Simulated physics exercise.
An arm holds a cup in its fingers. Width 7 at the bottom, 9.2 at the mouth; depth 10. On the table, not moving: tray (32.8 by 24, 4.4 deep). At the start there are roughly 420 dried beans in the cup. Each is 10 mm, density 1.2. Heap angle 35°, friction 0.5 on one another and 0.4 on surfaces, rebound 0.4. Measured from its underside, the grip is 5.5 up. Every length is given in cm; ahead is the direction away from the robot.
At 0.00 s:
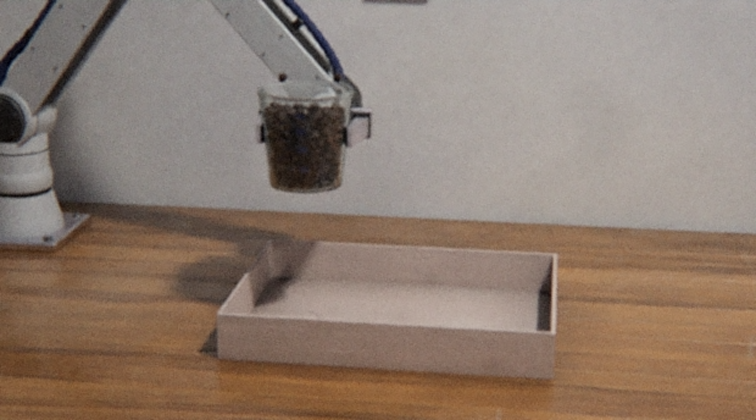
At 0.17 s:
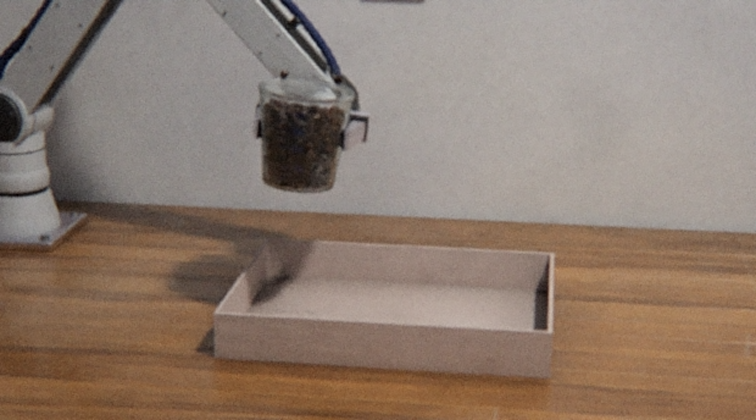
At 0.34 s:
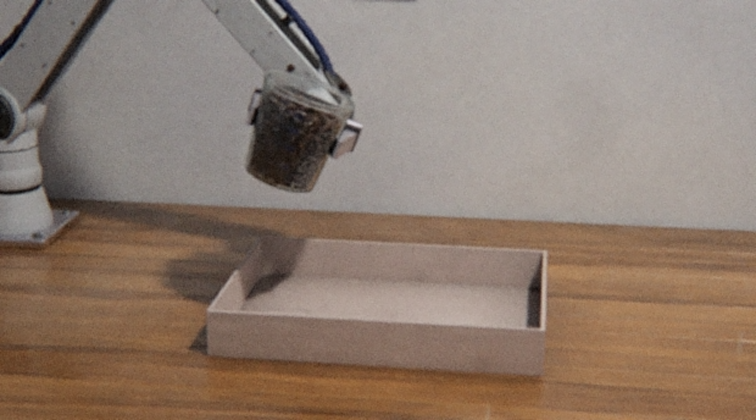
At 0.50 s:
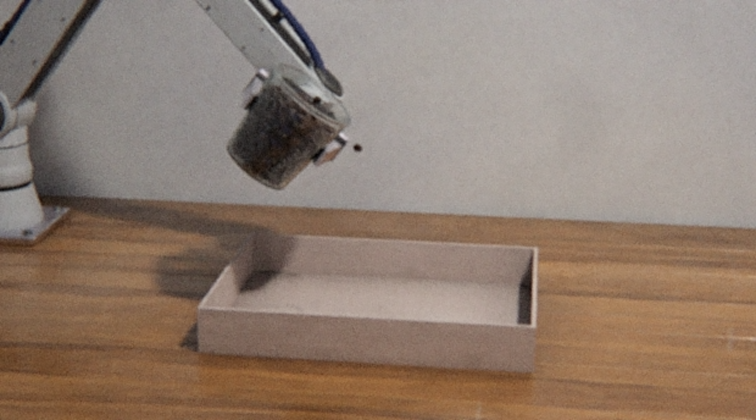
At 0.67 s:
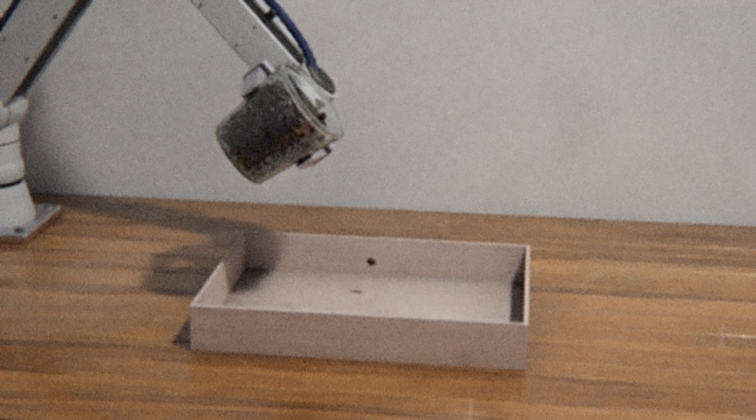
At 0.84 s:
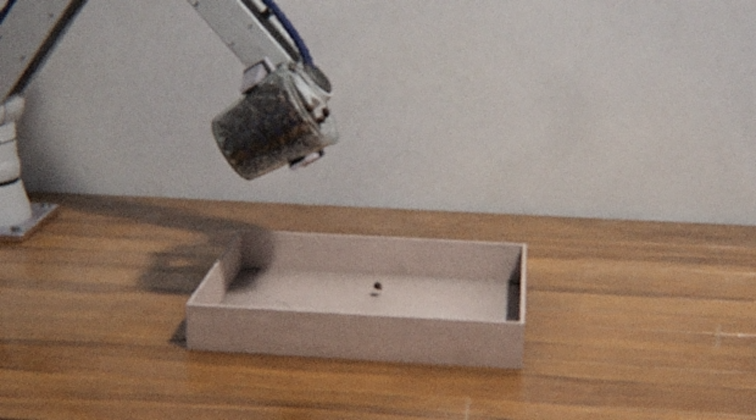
Robot arm tilting a clear cup of dark beans toward the right above an open tray, a single bean dropping into it.
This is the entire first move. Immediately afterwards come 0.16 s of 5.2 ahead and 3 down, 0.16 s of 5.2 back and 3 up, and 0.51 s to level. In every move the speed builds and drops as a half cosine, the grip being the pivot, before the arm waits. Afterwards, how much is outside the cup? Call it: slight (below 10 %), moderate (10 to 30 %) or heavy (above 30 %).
Slight.
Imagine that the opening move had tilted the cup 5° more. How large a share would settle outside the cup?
Expected: Around 10 %.
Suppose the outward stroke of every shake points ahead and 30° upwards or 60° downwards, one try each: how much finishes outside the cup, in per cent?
Some 25 and 0 per cent.
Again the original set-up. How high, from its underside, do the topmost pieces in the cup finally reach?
Height at rest: About 10.5 centimetres.
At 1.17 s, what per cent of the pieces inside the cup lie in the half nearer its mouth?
Around 45 in a hundred.
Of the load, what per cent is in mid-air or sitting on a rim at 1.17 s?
Reading at that time: Some 6 per cent.
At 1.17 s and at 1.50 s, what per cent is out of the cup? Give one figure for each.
5, then 5.
After 1.17 s, tilted 57° forward, highest piece 23 above the table; 393 in the cup, 4 in the tray, 24 in flight or on a rim.
After 1.50 s, tilted 14° forward, highest piece 25 above the table; 393 in the cup, 28 in the tray.
After 1.87 s, level, highest piece 25 above the table; 393 in the cup, 28 in the tray.
After 2.92 s, level, highest piece 25 above the table; 393 in the cup, 28 in the tray.
In the end, 393 in the cup, 28 in the tray. That is 7 % outside the cup.
